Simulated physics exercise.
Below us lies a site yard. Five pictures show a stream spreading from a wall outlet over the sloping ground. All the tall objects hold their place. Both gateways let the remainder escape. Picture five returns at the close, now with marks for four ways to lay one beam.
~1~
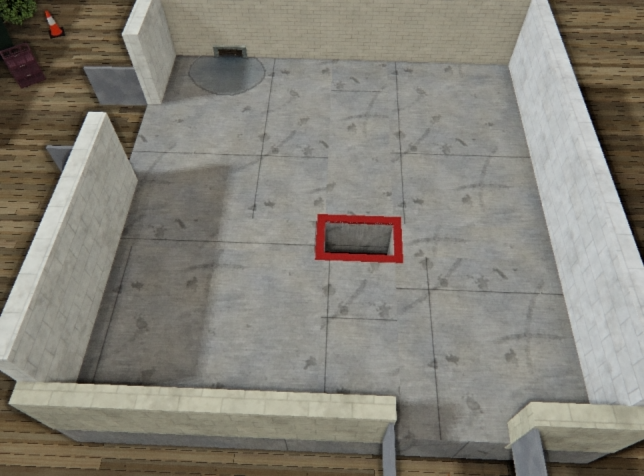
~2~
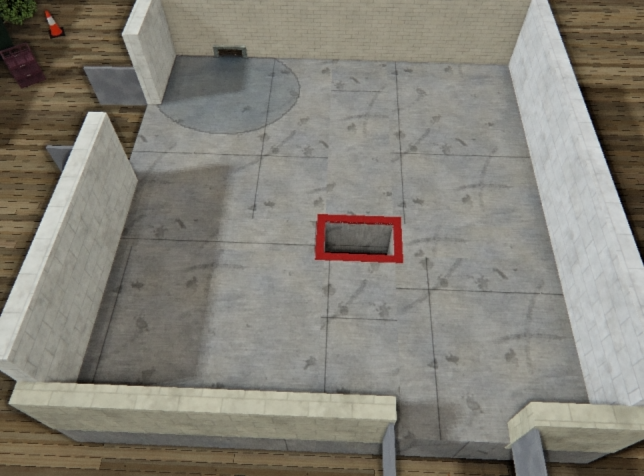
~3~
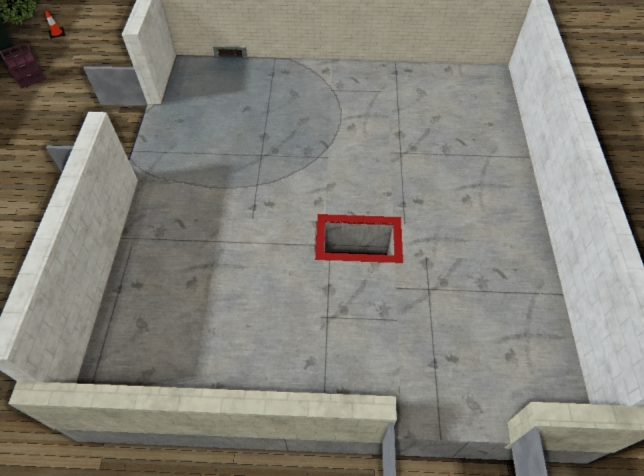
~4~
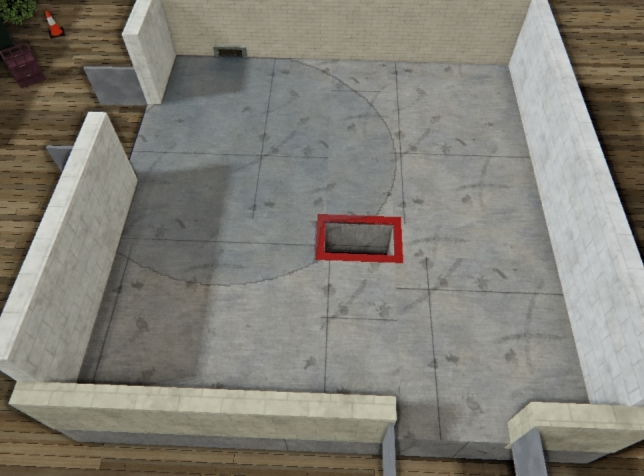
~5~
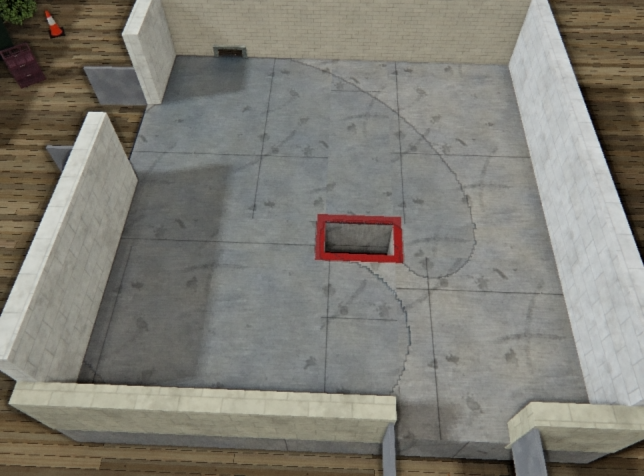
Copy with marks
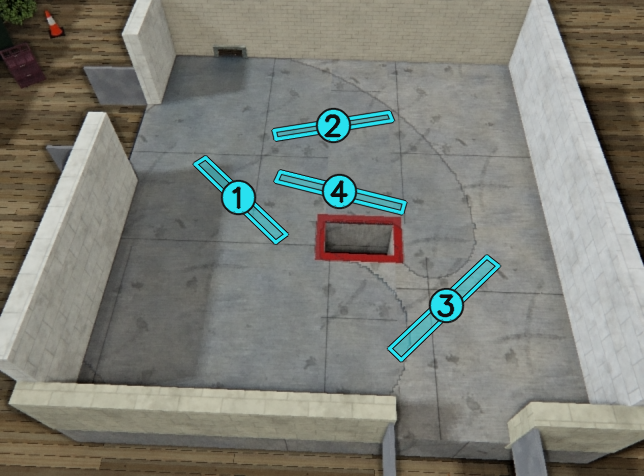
At first, a small dark wet patch lies beside the outfall at the back left of a walled yard, away from the red-edged gully. The water spreads across the paving toward the viewer and to the right, then reaches the gully, enters it and extends past its sides.
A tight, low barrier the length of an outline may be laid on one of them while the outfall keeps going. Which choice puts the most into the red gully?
Best: 1.
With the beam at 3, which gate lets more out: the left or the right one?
More leaves on the right.
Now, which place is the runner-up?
It is 3.
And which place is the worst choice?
That would be 4.
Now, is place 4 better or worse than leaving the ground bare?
Worse.
On the marked copy, 1 from (200, 160) to (281, 238); 2 from (275, 134) to (390, 116); 3 from (395, 354) to (492, 261); 4 from (278, 176) to (403, 207).
For place 1, about 40 % of the stream goes into the red gully, about 59 % out by the gates.
For place 2, about 11 % of the stream goes into the red gully, about 87 % out by the gates.
For place 3, about 25 % of the stream goes into the red gully, about 71 % out by the gates.
For place 4, about 5 % of the stream goes into the red gully, about 94 % out by the gates.
